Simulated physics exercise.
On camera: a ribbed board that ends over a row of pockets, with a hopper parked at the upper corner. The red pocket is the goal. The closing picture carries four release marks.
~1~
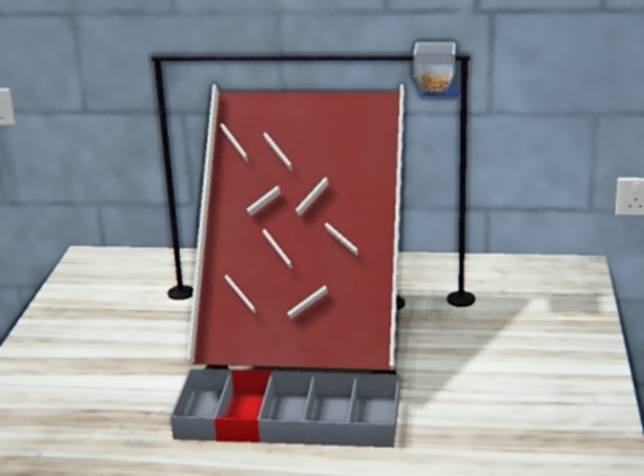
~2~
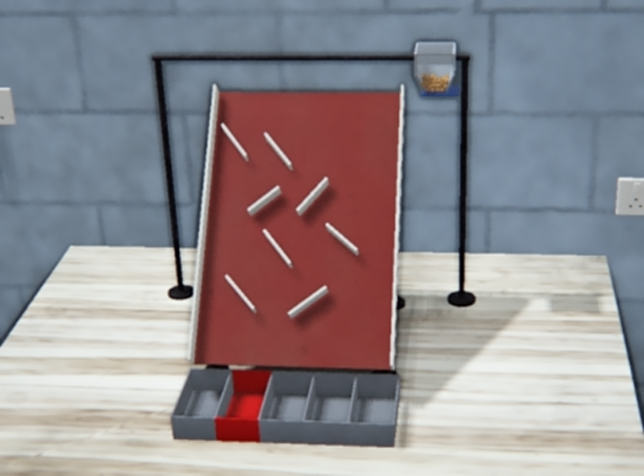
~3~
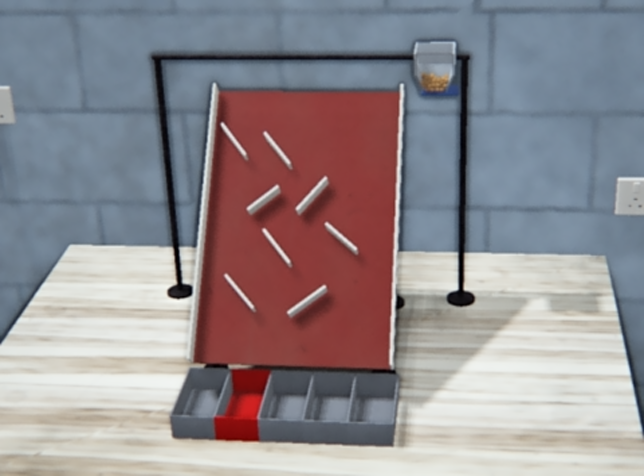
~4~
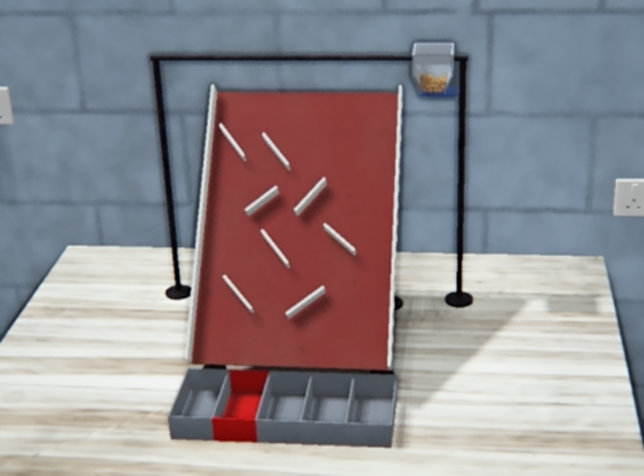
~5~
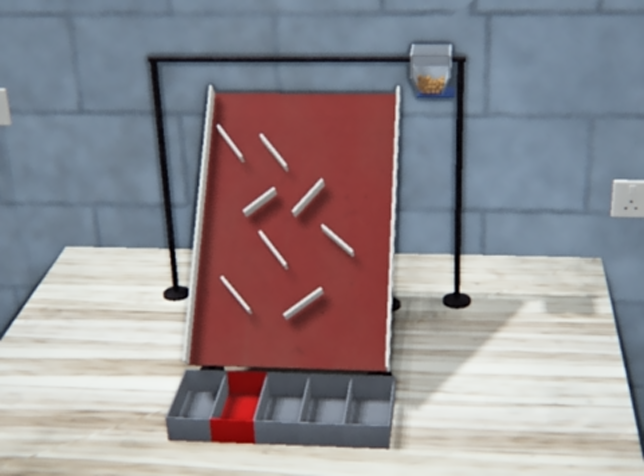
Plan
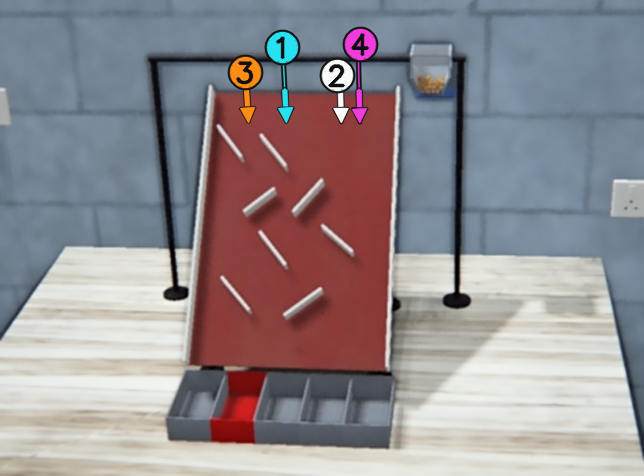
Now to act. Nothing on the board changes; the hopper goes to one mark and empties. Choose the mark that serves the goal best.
Take 1.
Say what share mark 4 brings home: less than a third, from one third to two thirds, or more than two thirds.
Less than a third.
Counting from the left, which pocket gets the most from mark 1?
It is the second one.
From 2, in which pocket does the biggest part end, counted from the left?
It is the fifth one.
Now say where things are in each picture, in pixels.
Hopper at (434, 81), round wooden beads, door shut, in the first picture.
Ribs (222, 124) to (246, 155), (265, 133) to (290, 164), (248, 210) to (279, 187), in the second picture.
Ribs (297, 209) to (326, 177), (264, 229) to (289, 262), (326, 223) to (356, 249), in the third picture.
Ribs (224, 276) to (251, 308), (286, 314) to (324, 287), in the fourth picture.
Red pocket at (233, 430), number 2 of 5 from the left, in the fifth picture.
On the marked copy, mark 1 meets the board at (286, 117); mark 2 meets the board at (341, 117); mark 3 meets the board at (248, 117); mark 4 meets the board at (359, 117).
With 1, most in the red pocket, about a quarter in other pockets.
With 2, about a quarter in the red pocket, about half in other pockets, about a quarter outside the box.
With 3, a small part in the red pocket, most in other pockets, a small part outside the box.
With 4, a stray few in the red pocket, most in other pockets, about a quarter outside the box.
